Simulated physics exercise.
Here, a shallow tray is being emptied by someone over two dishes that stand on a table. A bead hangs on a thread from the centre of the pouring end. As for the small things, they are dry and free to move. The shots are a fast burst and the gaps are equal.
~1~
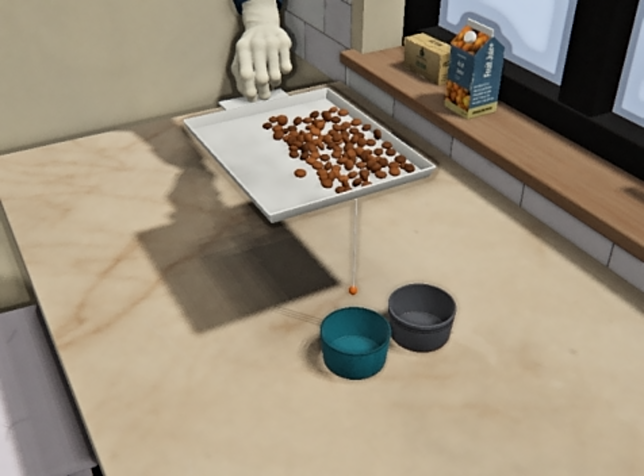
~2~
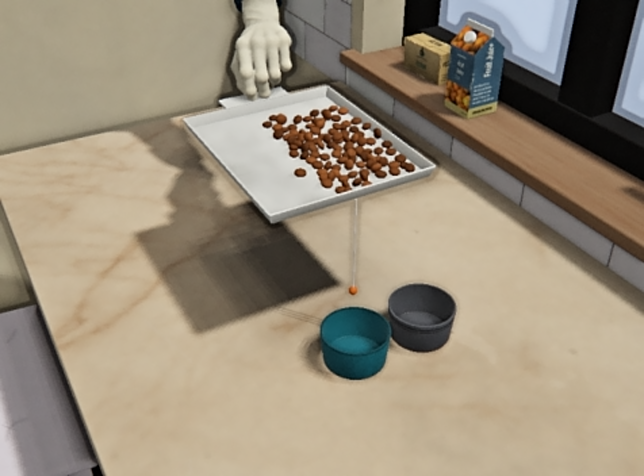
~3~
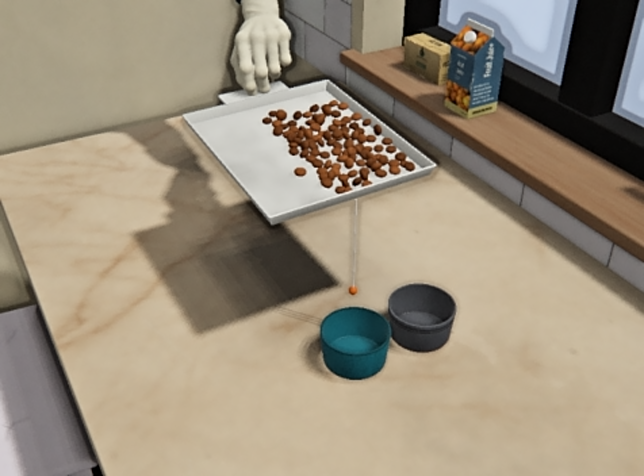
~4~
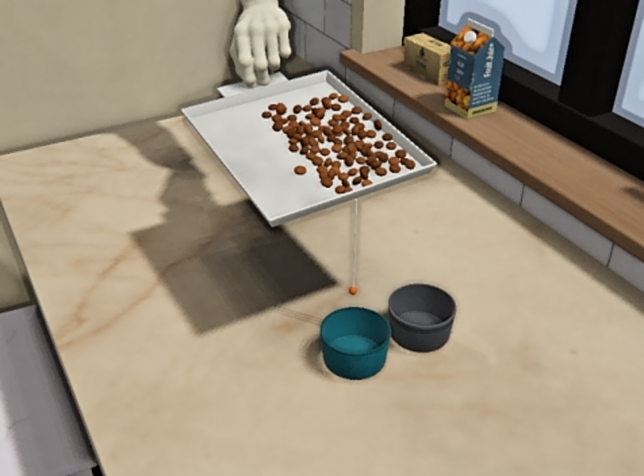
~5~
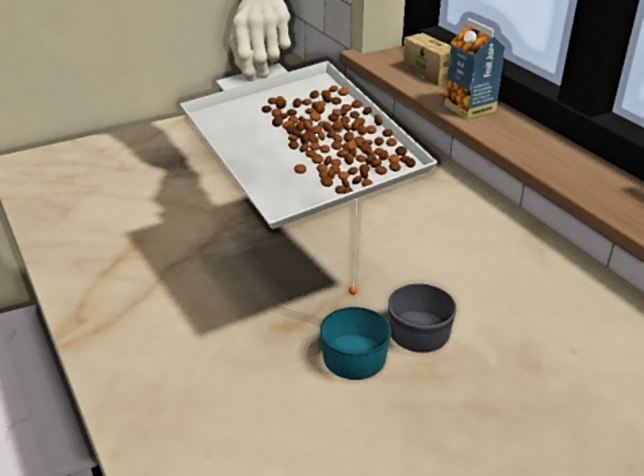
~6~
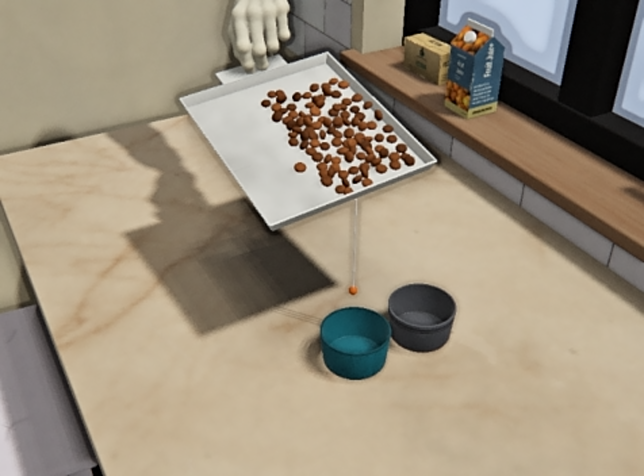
White tray of small brown pieces tilting gradually, its back end rising under a pale hand, above teal and dark grey dishes.
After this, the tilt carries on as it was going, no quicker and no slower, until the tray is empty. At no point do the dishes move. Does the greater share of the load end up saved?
No - the dishes catch a minority of the load.
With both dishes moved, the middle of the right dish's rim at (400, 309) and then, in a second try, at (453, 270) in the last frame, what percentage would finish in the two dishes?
The first try gives 30 per cent, the second 0 per cent.
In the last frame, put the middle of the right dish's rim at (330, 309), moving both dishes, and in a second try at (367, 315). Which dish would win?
The left of the pair the first time, the left of the pair the second.
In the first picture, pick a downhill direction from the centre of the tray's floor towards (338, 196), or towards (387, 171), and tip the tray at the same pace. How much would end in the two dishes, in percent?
70 per cent, then 30 per cent.
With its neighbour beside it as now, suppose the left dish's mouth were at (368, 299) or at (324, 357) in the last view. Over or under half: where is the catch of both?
Result, first setup: A minority share; second setup: A minority share.
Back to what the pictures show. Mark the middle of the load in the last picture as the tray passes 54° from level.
In the last view the centre sits at roughly (312, 196).
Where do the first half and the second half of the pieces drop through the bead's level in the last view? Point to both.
Earlier portion about (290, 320); later portion about (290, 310).
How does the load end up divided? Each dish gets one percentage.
Count per hundred - left dish ~ 10, right dish ~ 0.
Shortly afterwards, tray tipped steeply; all but a few on the tray; a little in the air.
Next, tray tipped right over; a little on the tray; a little in the left dish; near two thirds outside both; a little in the air.
Some moments later, tray tipped past a quarter turn; a little in the left dish; the bulk outside both.
In the end, tray tipped past a quarter turn; a little in the left dish; none at all in the right dish; the bulk outside both.
